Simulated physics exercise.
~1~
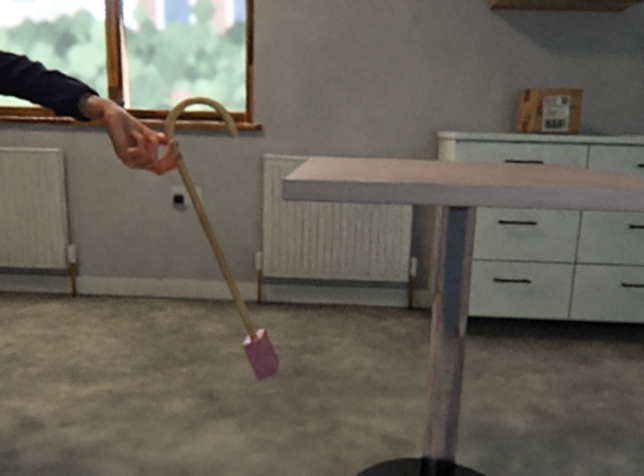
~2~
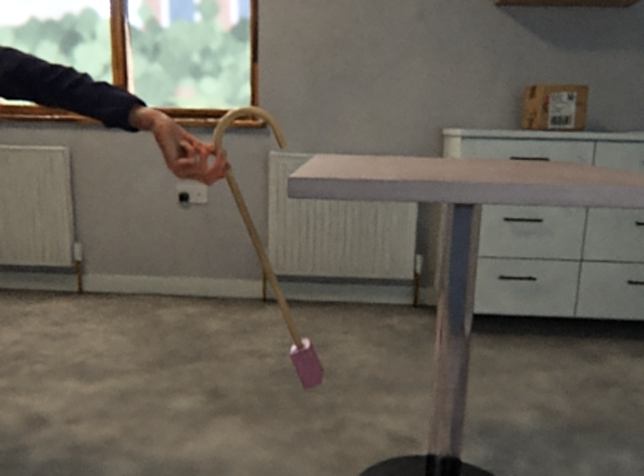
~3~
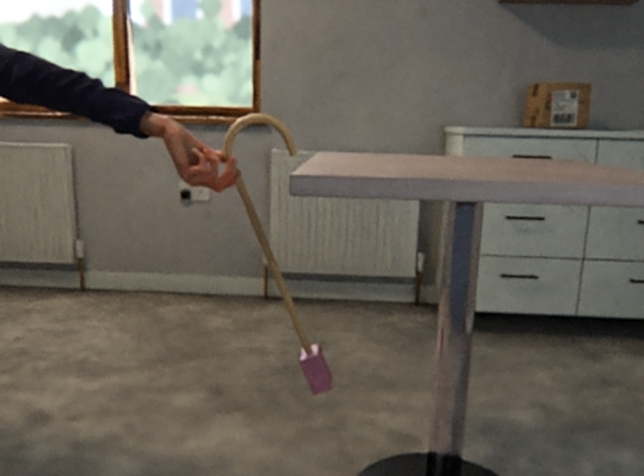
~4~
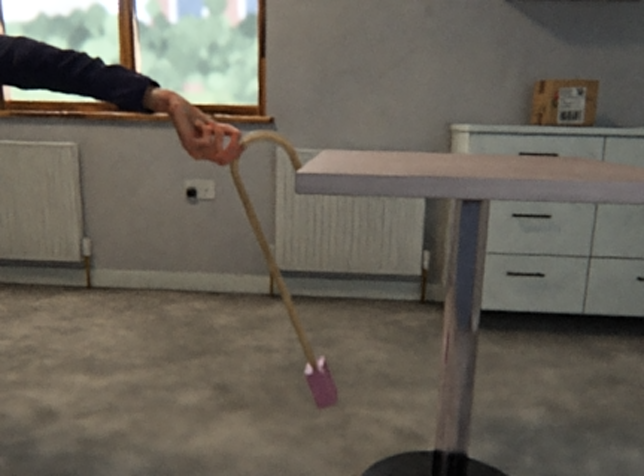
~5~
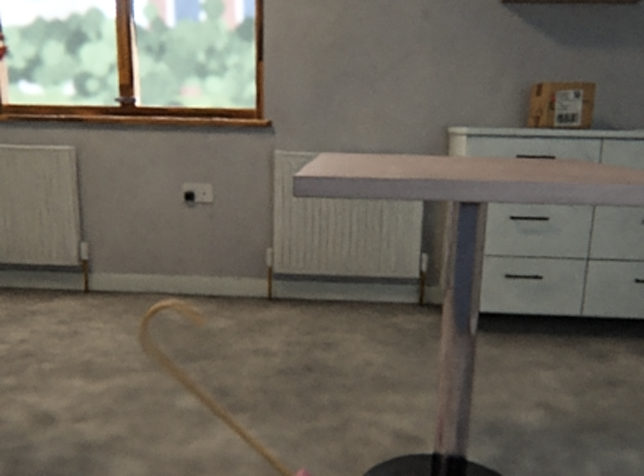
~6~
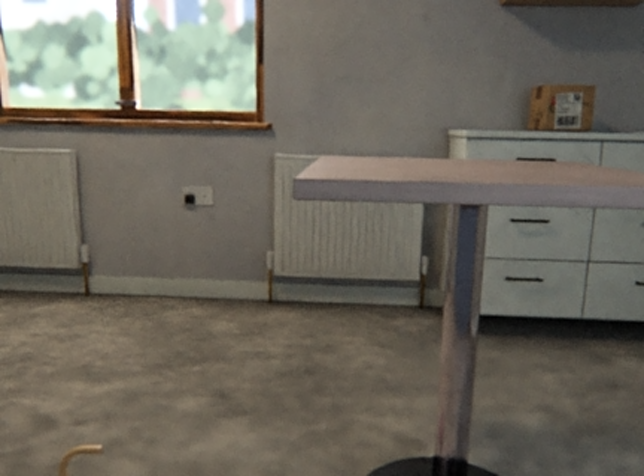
A hand carried a hooked cane with a pink brush at its lower end rightward to the edge of a small table and tried to hang it there, but once released it slipped off, tipped over and fell toward the floor at lower left.
